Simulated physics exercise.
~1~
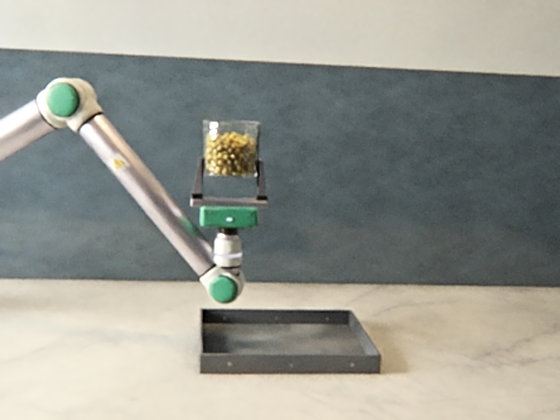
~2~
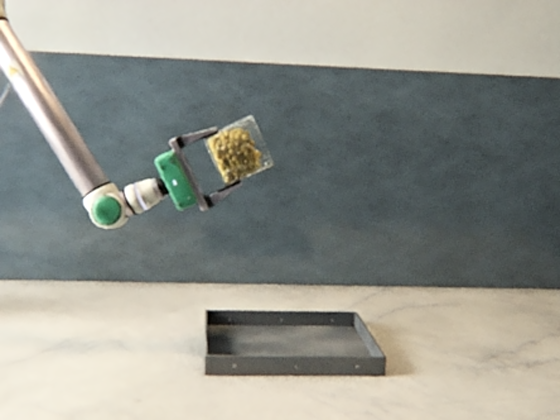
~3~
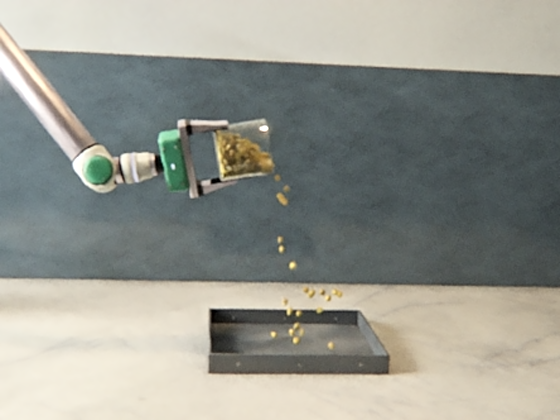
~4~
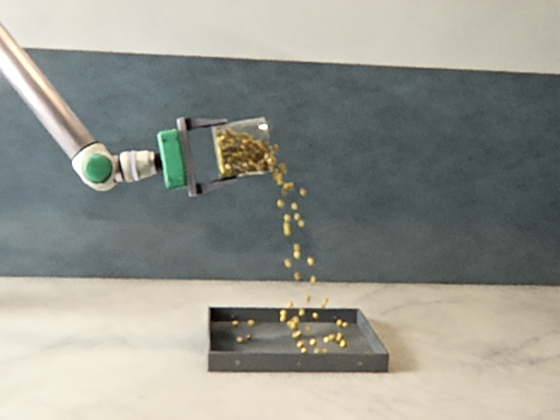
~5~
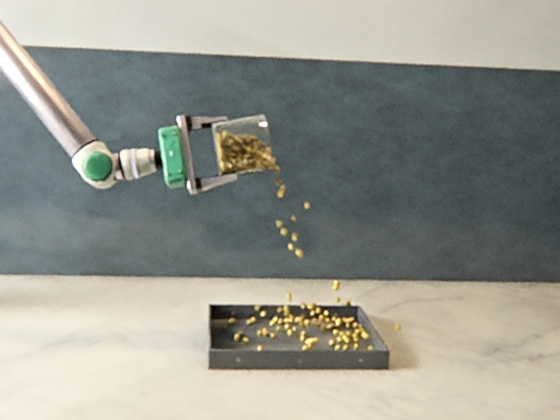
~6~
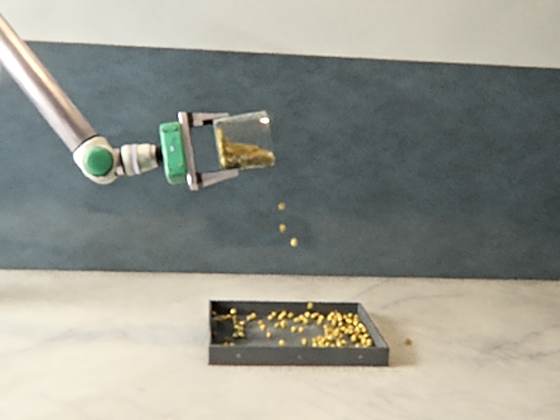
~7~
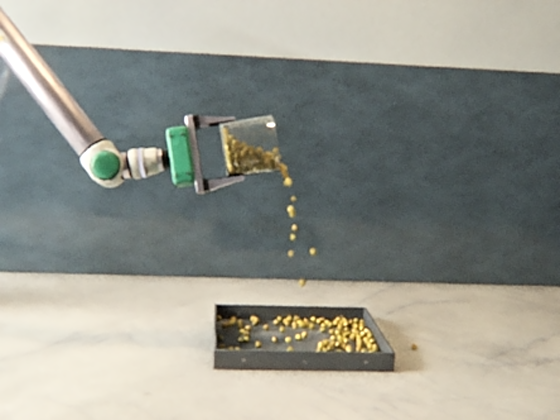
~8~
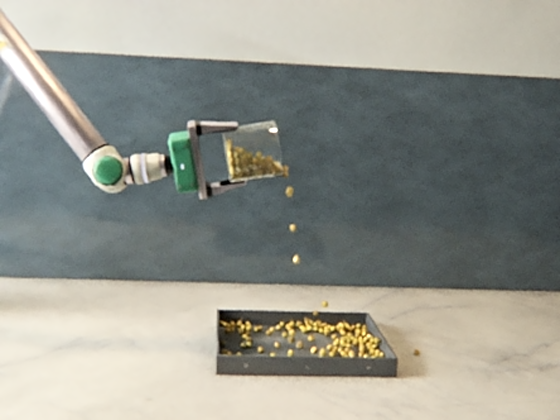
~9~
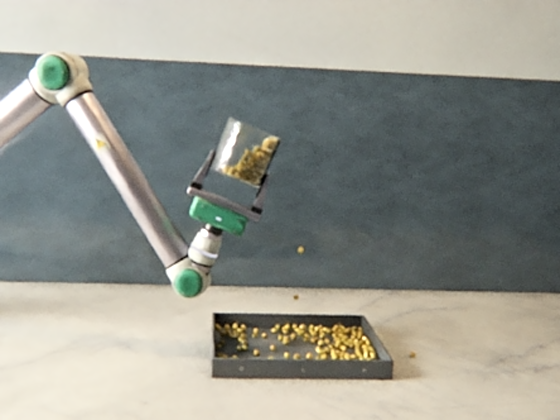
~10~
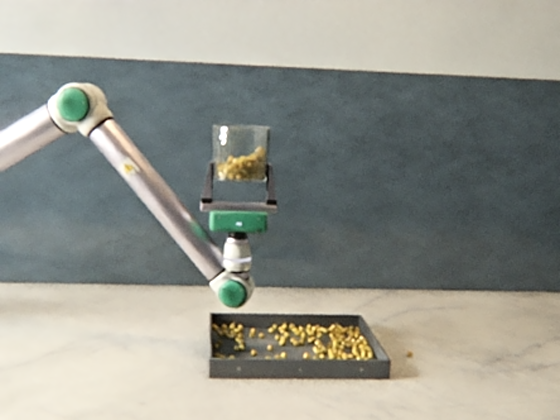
A robot arm tips a clear beaker, spills many yellow beads into a tray, then rights it.
